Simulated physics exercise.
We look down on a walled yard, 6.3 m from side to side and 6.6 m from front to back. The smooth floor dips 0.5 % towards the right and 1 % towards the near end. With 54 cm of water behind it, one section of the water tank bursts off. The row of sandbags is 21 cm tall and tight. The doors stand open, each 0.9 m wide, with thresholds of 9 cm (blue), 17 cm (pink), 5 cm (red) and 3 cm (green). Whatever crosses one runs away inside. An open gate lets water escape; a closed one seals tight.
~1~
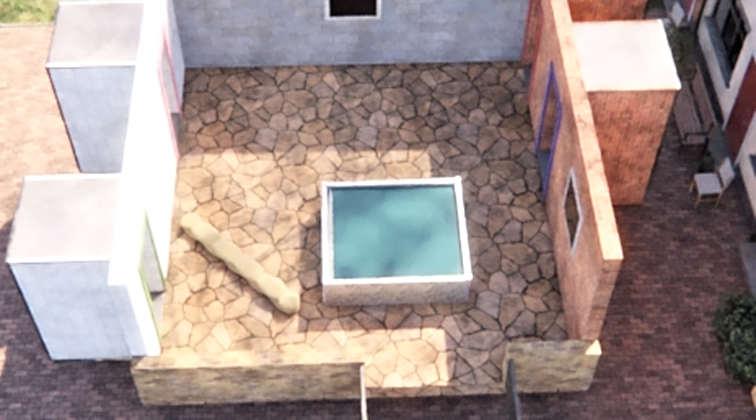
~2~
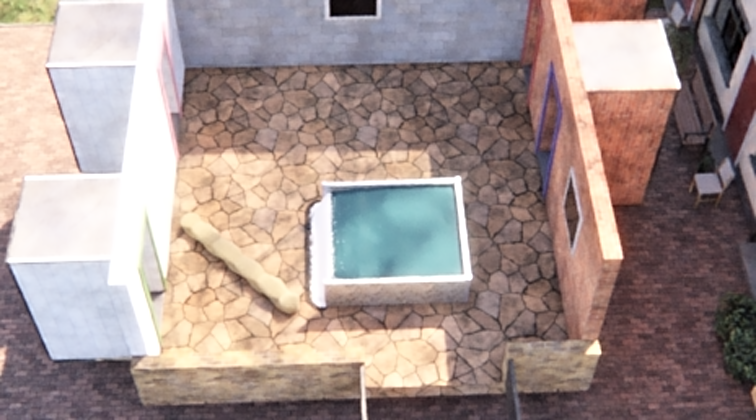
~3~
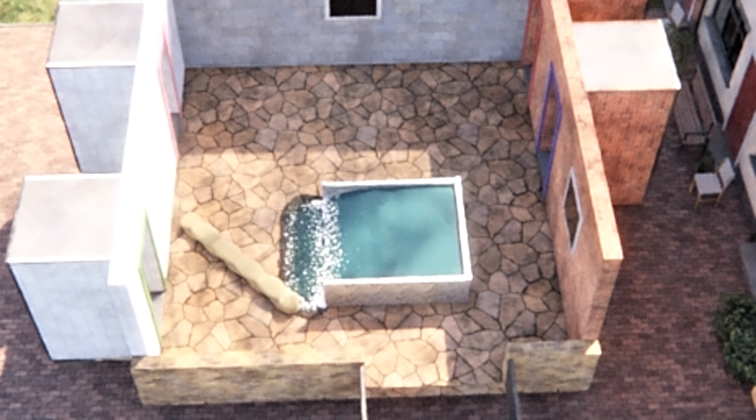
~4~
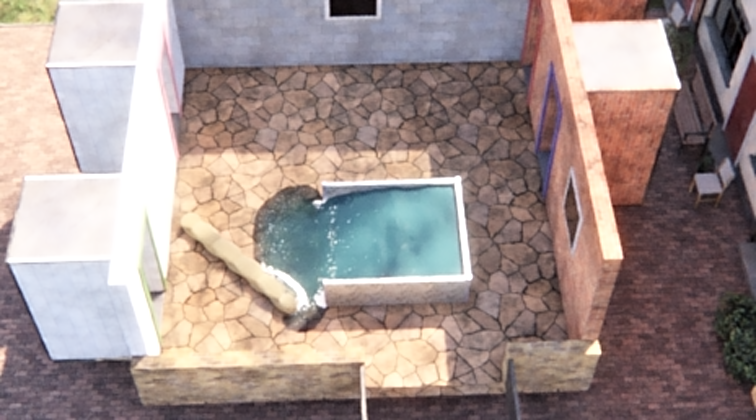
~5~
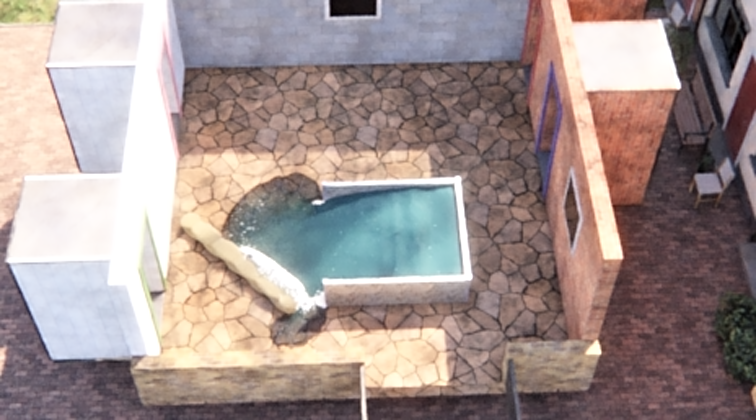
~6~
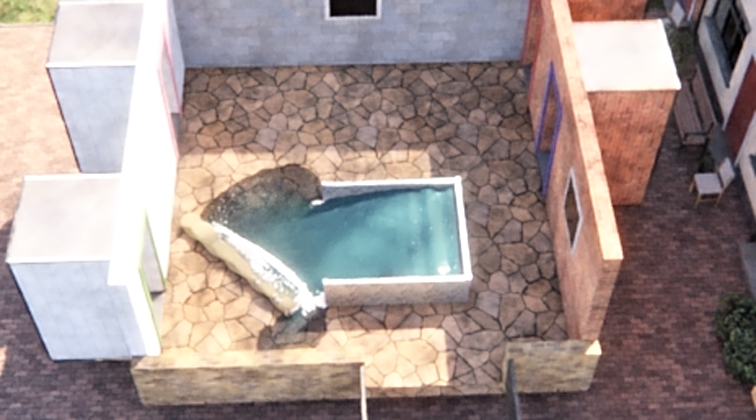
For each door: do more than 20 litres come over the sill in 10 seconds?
Within that time: At the blue door it keeps below the limit; at the pink door it does not reach the limit; at the red door it goes over the limit; at the green door it passes the limit.
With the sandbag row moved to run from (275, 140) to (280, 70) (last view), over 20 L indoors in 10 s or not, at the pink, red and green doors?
Against that limit: Pink below, red below, green above.
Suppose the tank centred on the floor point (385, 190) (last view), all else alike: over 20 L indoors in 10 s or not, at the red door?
Then: Red past it.
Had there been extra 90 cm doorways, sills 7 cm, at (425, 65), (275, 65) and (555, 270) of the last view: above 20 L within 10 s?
In turn: Under, over, below.
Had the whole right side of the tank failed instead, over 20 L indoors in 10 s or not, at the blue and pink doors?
Against that limit: Blue above, pink below.
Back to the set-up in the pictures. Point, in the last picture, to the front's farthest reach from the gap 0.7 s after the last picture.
Around (177, 161).
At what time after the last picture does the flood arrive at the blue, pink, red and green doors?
Arrival: Blue 5.0 s, pink 0.8 s, red 4.5 s, green 1.2 s.
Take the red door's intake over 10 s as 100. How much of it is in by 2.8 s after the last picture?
Some 0 per cent by then.
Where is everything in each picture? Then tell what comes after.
In the first picture, the water tank at (394, 232) is whole and still, 54 cm deep.
In the second picture, the front is at (323, 307), 1.0 m from the gap at (328, 248); 0.5 m2 of floor is under water; 54 cm left at the back of the water tank.
In the third picture, the front is at (297, 201), 1.2 m from the gap at (328, 249); 1.4 m2 of floor is under water; 54 cm left at the back of the water tank.
In the fourth picture, water pours out at (328, 250) and has run 1.5 m, to (280, 196); typically 10 cm deep outside, 54 cm at the water tank's back.
In the fifth picture, the front is at (237, 211), 1.8 m from the gap at (328, 250); 3.2 m2 of floor is under water; 54 cm left at the back of the water tank.
In the sixth picture, the front is at (204, 217), 2.2 m from the gap at (328, 250); 3.9 m2 of floor is under water; 50 cm left at the back of the water tank.
Then, 0.7 s after the last picture water covers 25 % of the floor and is deepest (34 cm) near (301, 295); blue door not reached, pink door not reached, red door not reached, green door not reached.
Then, 1.5 s after the last picture water covers 35 % of the floor and is deepest (30 cm) near (290, 286); blue door not reached, pink door 19 cm at the sill, 0 L in, red door not reached, green door 7 cm at the sill, 1 L in.
Then, 2.8 s after the last picture water covers 45 % of the floor and is deepest (31 cm) near (204, 78); blue door not reached, pink door 15 cm at the sill, 3 L in, red door not reached, green door 9 cm at the sill, 19 L in.
Then, 5.3 s after the last picture water covers 75 % of the floor and is deepest (14 cm) near (525, 92); blue door 5 cm at the sill, 0 L in, pink door 12 cm at the sill, 4 L in, red door 13 cm at the sill, 24 L in, green door 4 cm at the sill, 45 L in.
Then, 9.3 s after the last picture water covers 95 % of the floor and is deepest (12 cm) near (568, 346); blue door 9 cm at the sill, 0 L in, pink door 3 cm at the sill, 4 L in, red door 8 cm at the sill, 96 L in, green door 3 cm at the sill, 58 L in.
